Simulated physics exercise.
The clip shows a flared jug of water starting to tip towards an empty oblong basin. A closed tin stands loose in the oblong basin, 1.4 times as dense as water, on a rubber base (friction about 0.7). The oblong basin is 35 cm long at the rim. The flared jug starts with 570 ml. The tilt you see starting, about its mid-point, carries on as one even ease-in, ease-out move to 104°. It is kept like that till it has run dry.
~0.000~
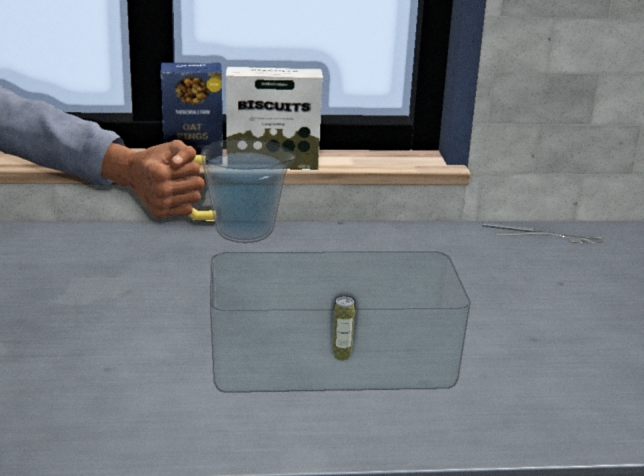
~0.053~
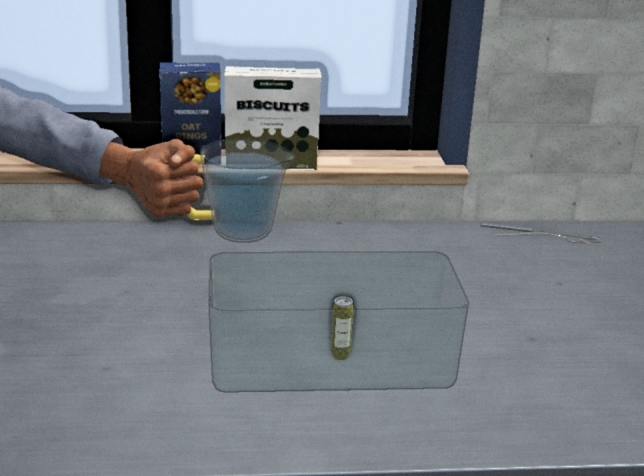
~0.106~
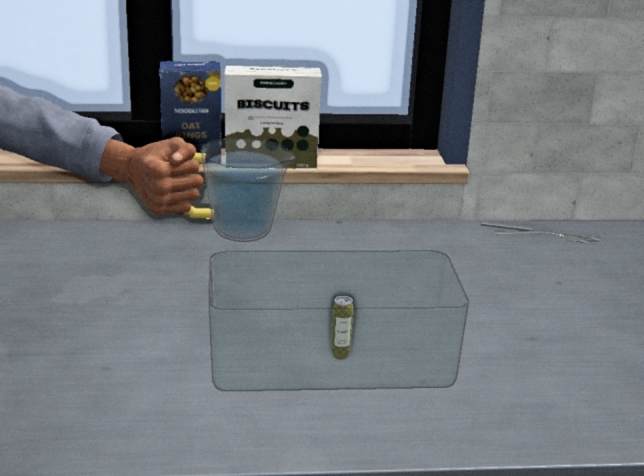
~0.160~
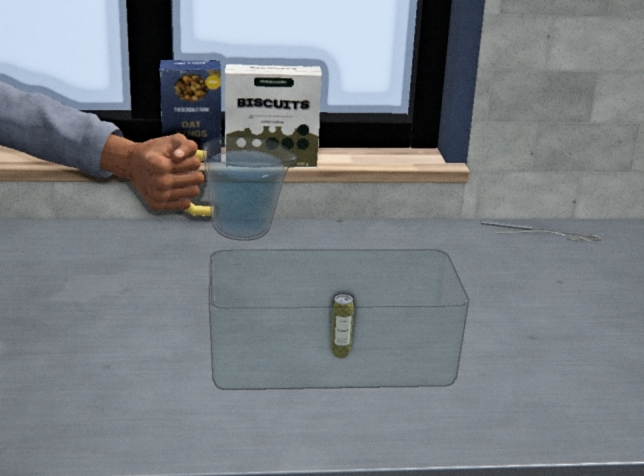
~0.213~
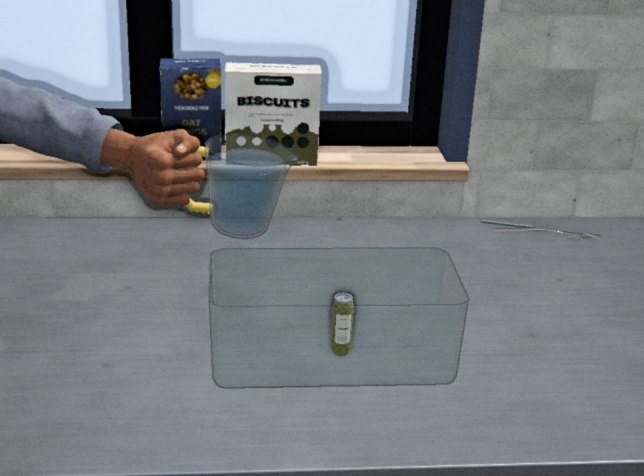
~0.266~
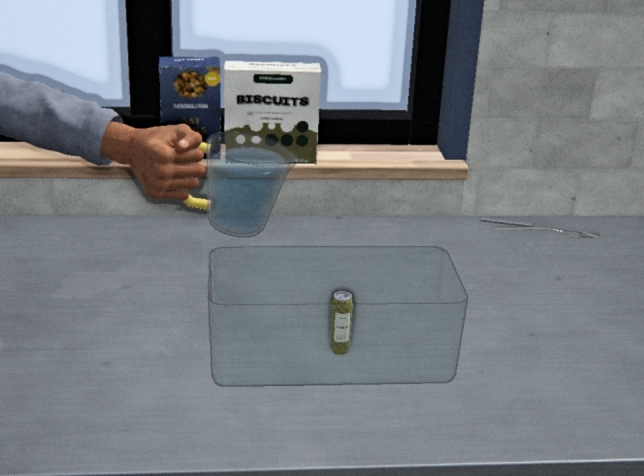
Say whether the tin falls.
The tin falls.
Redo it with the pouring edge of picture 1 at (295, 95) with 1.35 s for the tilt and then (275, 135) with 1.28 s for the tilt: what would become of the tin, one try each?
First it keeps standing; then it falls.
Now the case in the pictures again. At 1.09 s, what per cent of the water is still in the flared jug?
Near 20 in a hundred.
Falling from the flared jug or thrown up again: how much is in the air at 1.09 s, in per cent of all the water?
About 16 per cent.
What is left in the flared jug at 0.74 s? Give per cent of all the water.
Near 76 in a hundred.
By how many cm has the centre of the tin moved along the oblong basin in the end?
Some 6.5 cm.
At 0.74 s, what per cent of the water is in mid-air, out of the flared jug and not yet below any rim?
Some 18 per cent.
Then, 0.74 s in, the tilt is 60° and 76 per cent is still to pour; the tin stands where it began.
Then, 1.09 s in, the tilt is 95° and 20 per cent is still to pour; the tin stands where it began.
Then, 1.45 s in, the tilt is 104° and 0 per cent is still to pour; the tin lies on its side.
Then, 1.85 s in, the tilt is 104° and 0 per cent is still to pour; the tin lies on its side.
Finally, the tin lies on its side.
